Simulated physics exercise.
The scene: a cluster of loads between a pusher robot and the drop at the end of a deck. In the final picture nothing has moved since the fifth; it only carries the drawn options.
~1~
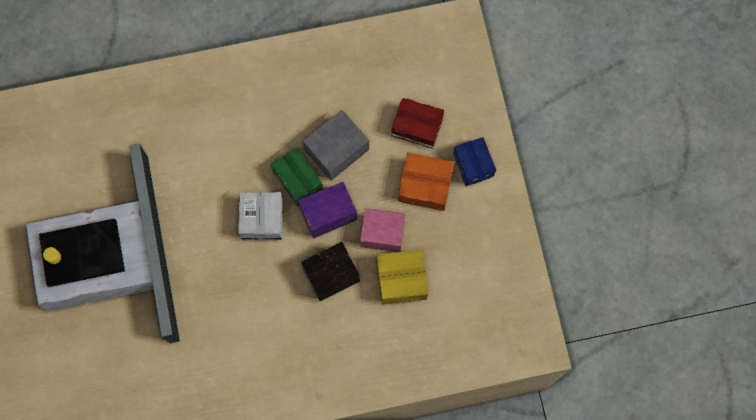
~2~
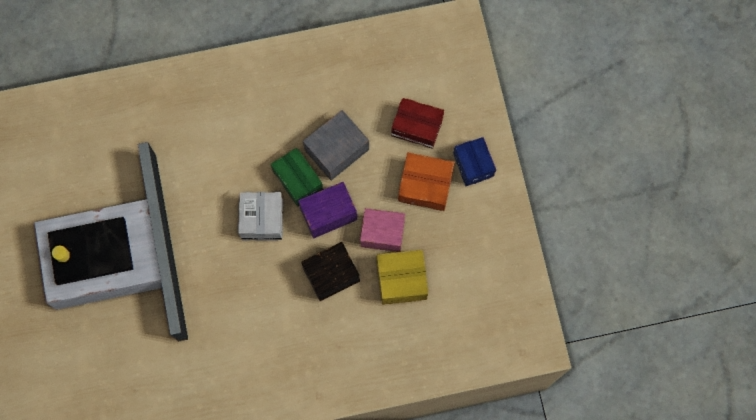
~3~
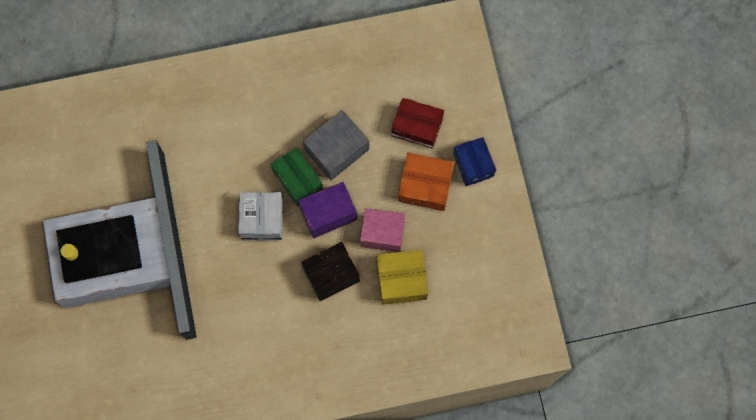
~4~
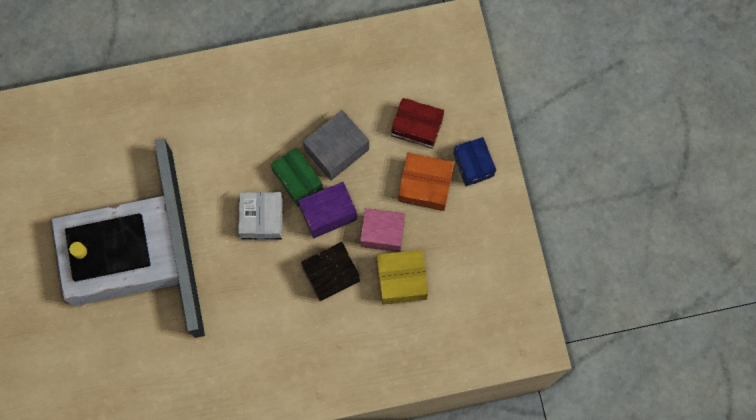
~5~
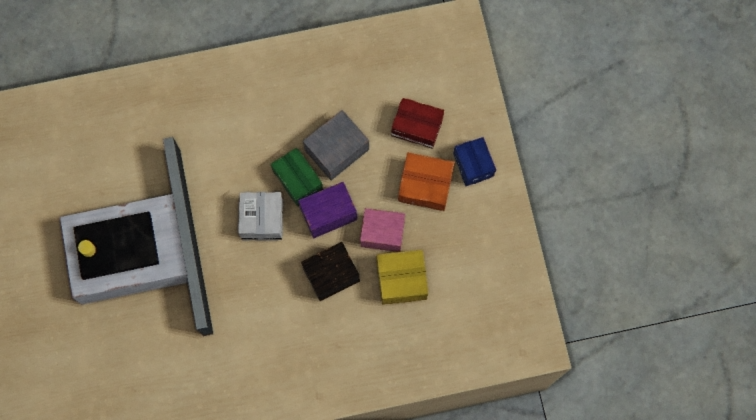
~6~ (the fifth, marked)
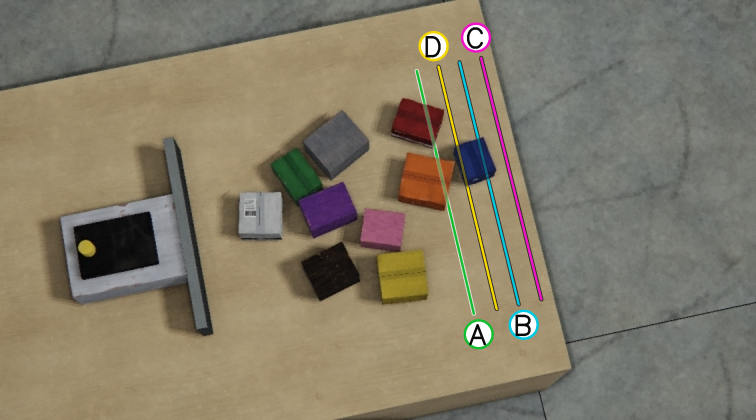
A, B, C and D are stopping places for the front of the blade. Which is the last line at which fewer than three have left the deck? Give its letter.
It should halt at A.
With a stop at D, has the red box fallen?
Yes.
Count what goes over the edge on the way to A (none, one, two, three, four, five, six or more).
In all, two.
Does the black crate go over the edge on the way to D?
No.
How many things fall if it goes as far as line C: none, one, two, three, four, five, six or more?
In all, six or more.
On the copy, A at (445, 189); B at (488, 180); C at (510, 176); D at (467, 185).
On A. First, robot (216, 225); grey crate (348, 134); pink crate (394, 232).
Then, robot (309, 206); blue box (520, 147); orange box (483, 164).
Finally, robot (381, 191); blue box over the edge; orange box over the edge; two fallen.
By contrast, B drops five; C drops nine; D drops five.
